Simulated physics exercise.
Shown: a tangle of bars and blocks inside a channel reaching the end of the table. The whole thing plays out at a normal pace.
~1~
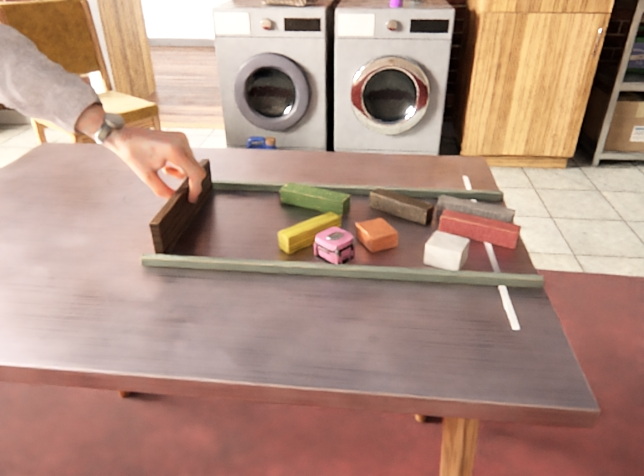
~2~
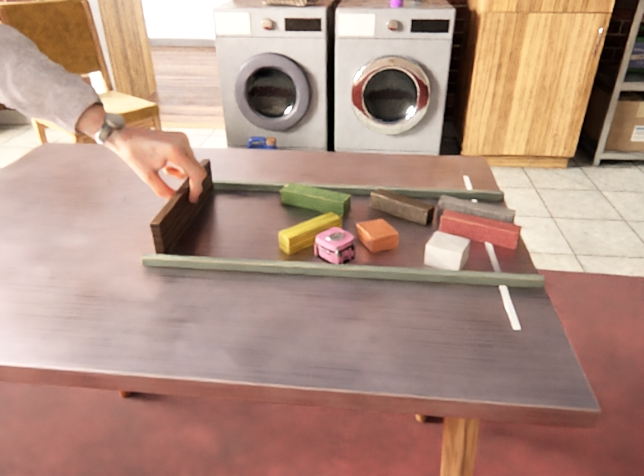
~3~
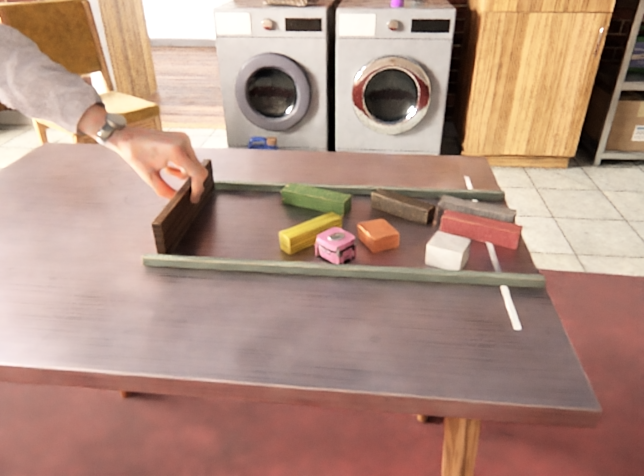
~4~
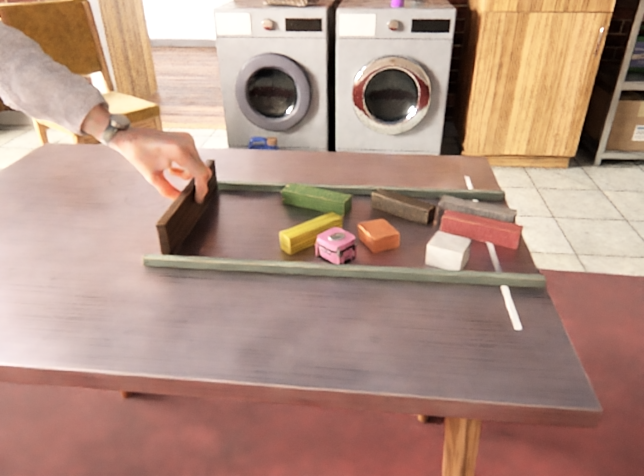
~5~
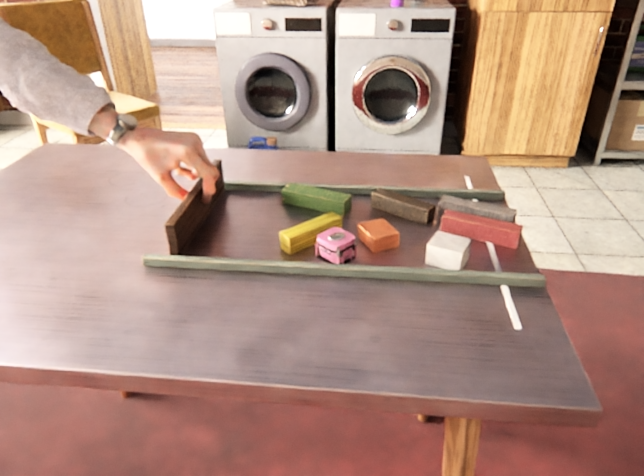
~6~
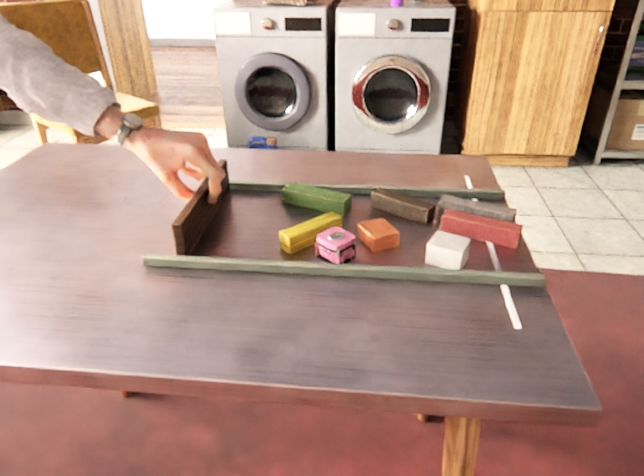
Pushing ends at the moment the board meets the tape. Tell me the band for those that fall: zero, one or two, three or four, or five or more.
The table loses three or four pieces.
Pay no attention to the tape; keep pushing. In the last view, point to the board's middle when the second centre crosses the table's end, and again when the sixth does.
Earlier crossing: About (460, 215); later crossing: About (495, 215).
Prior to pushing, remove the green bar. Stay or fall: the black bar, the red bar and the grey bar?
The black bar remains up, the red bar drops off, the grey bar goes over.
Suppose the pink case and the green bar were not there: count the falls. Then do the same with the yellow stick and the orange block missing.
Taking the two tries in turn, it comes to 2 and 3.
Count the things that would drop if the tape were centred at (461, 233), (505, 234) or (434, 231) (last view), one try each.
Try by try, 2, 6 and 0.
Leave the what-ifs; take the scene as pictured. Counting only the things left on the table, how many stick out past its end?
Tally: 2.
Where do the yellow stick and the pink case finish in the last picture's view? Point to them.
In the last picture the yellow stick sits around (498, 234) and the pink case around (516, 261).
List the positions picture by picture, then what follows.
Grey bar (475, 213); red bar (479, 229); white block (447, 252); board (186, 204); tape (485, 234), in the first frame.
Red bar (480, 229); green bar (316, 199), in the second frame.
White block (448, 252); black bar (402, 206), in the third frame.
Grey bar (477, 214); board (191, 204), in the fourth frame.
Red bar (480, 229); orange block (378, 235), in the fifth frame.
Grey bar (476, 213); red bar (480, 228); white block (448, 251); board (205, 204); tape (486, 234), in the sixth frame.
Soon after, none off yet; grey bar at rest near (476, 213); red bar at rest near (480, 228); white block at rest near (448, 251).
After that, none off yet; grey bar moving near (481, 212); red bar moving near (489, 229); white block displaced a little near (465, 255).
In the end, the number that fall off is three or four; gone, black bar, white block, red bar and grey bar.
